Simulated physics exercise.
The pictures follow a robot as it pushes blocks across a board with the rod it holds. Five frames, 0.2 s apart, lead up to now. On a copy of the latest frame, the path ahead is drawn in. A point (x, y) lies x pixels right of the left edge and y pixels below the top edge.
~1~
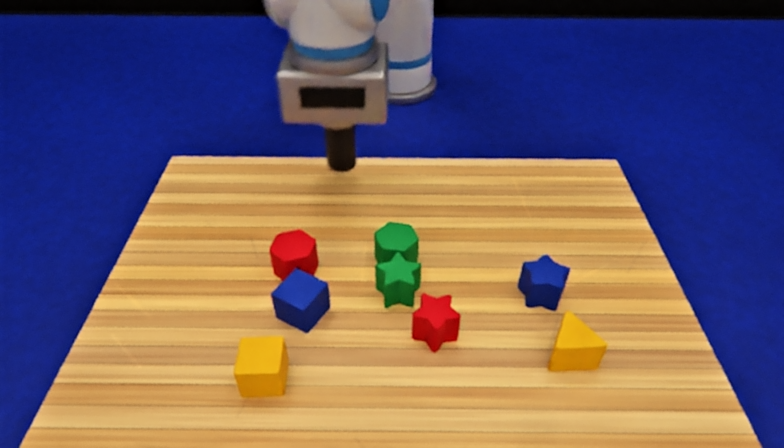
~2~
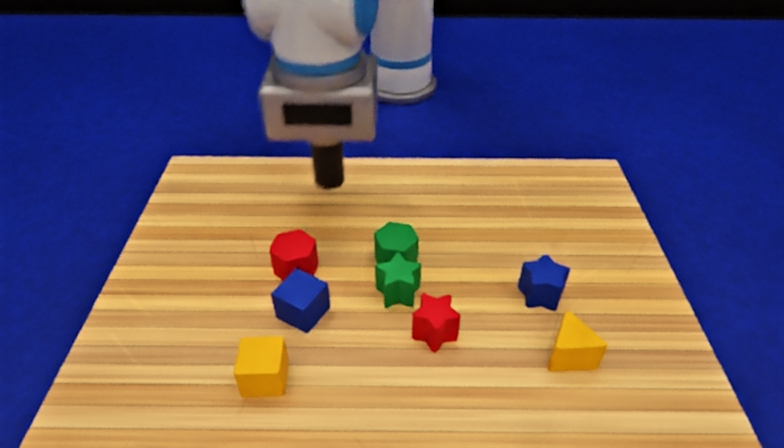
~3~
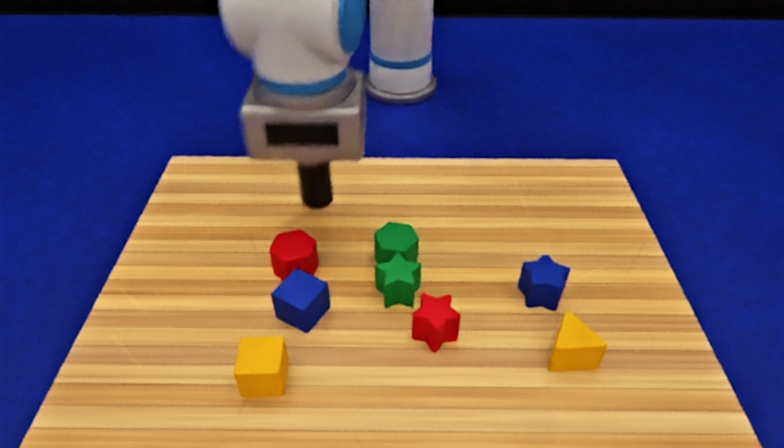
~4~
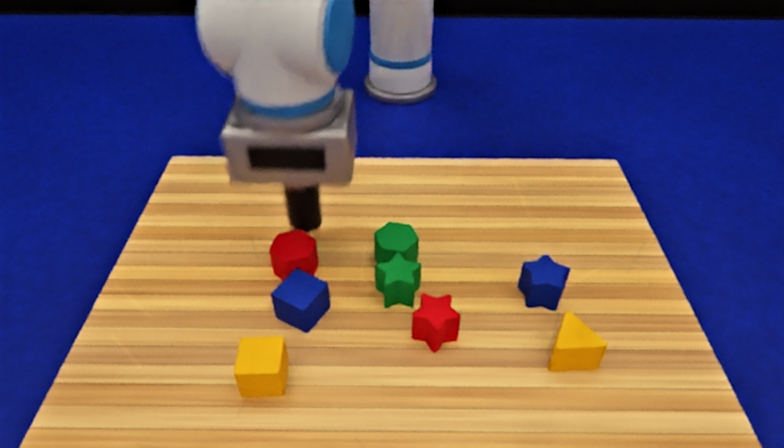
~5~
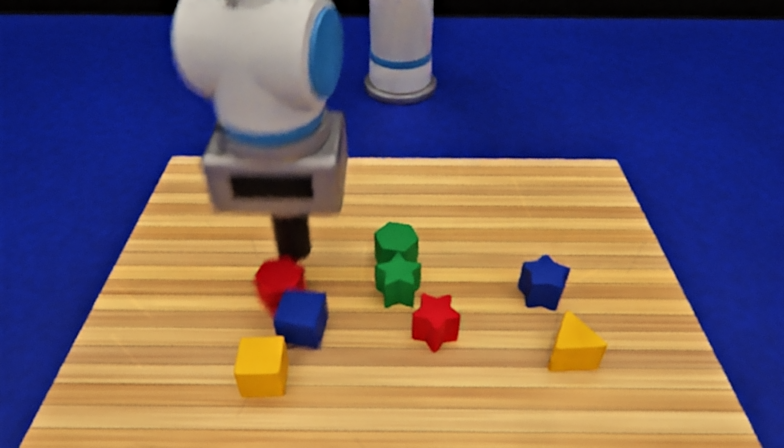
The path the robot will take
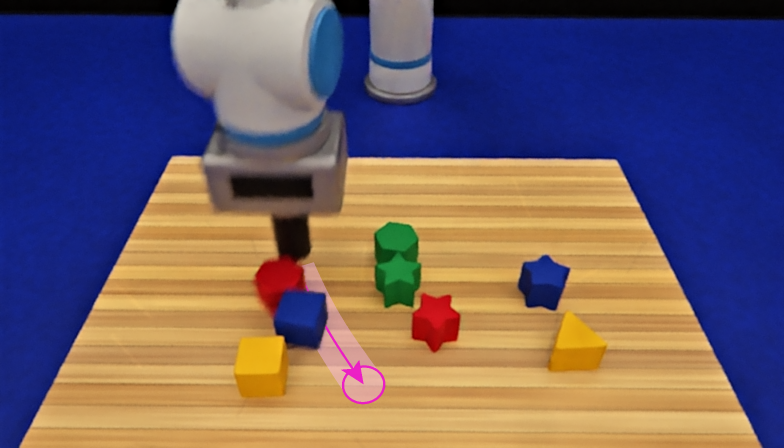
A white robot arm with blue bands and a dark rod stands behind a striped wooden board on a blue surface, seen from the front and slightly above by a still camera. A red six-sided block, blue and yellow cubes sit left, two green blocks and a red star near the middle, a blue star and yellow triangle right. The rod moves forward and left, pushing the red block and blue cube nearer.
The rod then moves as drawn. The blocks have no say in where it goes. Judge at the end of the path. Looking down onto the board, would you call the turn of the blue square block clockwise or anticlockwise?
The twist is anticlockwise.
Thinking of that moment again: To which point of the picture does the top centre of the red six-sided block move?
If I read the scene right, the answer is (270, 298).
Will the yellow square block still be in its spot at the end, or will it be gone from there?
The yellow square block moves.
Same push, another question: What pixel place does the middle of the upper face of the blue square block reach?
Final place: (296, 343).
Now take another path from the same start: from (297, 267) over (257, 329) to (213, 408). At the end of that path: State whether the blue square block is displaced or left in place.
Shifted out of place.
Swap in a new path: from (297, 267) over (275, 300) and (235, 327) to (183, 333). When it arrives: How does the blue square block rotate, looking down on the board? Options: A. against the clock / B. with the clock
Letter A.
The drawn path runs from (297, 267) by way of (313, 303) and (335, 342) to (364, 384).
What follows on the original path. One third of the way, rod (311, 286); yellow square block (260, 362), turned 30° clockwise; red six-sided block (271, 296), turned 65° clockwise; blue square block (294, 328), turned 55° anticlockwise.
Two thirds of the way, rod (333, 325); yellow square block (256, 366), turned 50° clockwise; red six-sided block (270, 298), turned 70° clockwise; blue square block (296, 340), turned 50° anticlockwise.
At the end, rod (363, 367); yellow square block (254, 367), turned 55° clockwise; red six-sided block (270, 298), turned 70° clockwise; blue square block (296, 343), turned 40° anticlockwise; green star not moved.
